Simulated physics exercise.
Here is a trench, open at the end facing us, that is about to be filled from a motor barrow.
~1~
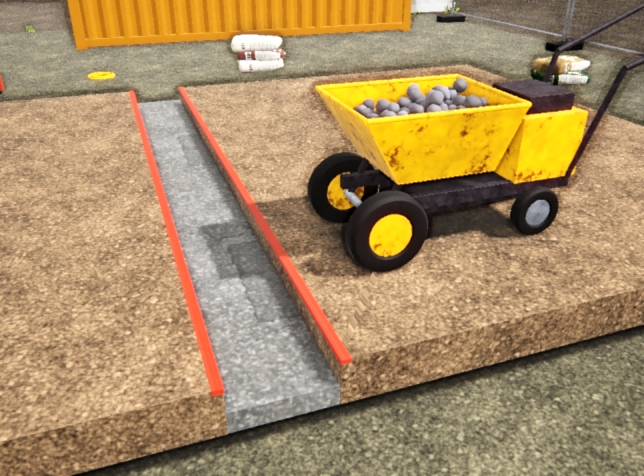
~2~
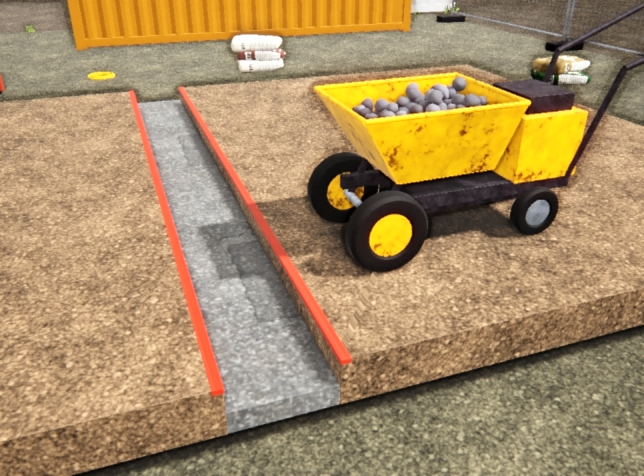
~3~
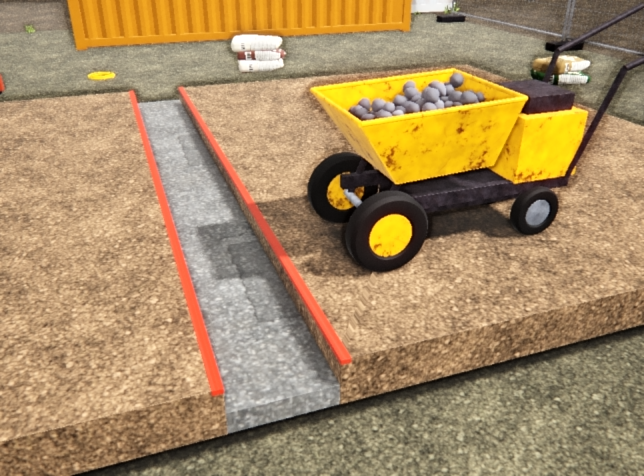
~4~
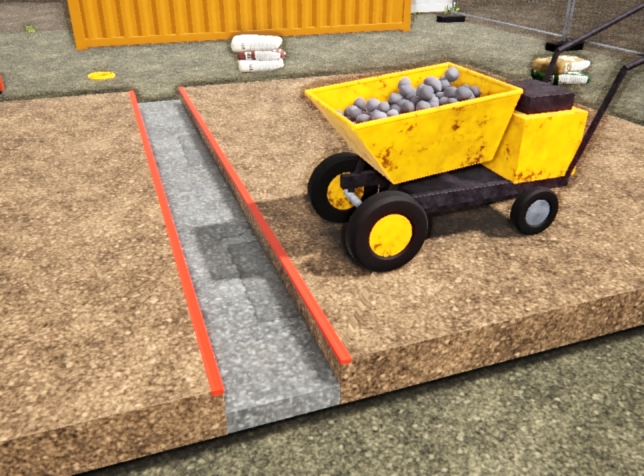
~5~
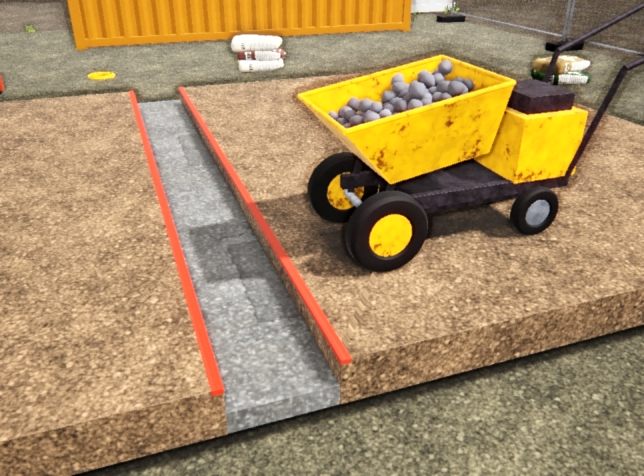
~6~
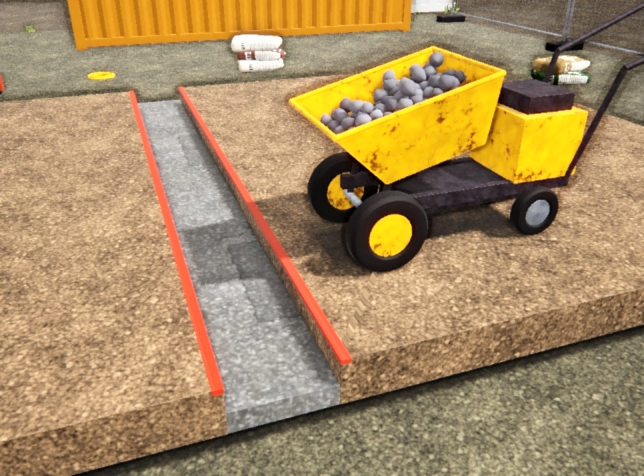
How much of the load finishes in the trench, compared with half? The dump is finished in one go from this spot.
The greater share will most likely fall into the trench.
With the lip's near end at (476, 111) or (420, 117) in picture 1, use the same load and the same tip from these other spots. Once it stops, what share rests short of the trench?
About 50 % and about 10 %.
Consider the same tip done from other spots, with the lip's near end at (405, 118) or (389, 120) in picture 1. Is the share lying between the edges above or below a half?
Result A - a majority; result B - a majority.
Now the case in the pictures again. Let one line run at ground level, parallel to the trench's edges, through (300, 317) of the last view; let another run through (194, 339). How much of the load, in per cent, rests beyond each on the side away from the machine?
Estimate, first then second: 90 %, 10 %.
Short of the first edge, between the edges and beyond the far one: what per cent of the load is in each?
Roughly: Short 0, between 85, beyond 10 per cent.
Soon, skip tipped steeply; all in the skip.
A while on, skip tipped right over; most in the skip; about a quarter in or heaped over the trench; a stray few beyond it; a stray few falling.
Towards the end, skip tipped right over; about a quarter in the skip; about two thirds in or heaped over the trench; a small part beyond it.
Finally, skip tipped right over; a small part in the skip; most in or heaped over the trench; a small part beyond it.
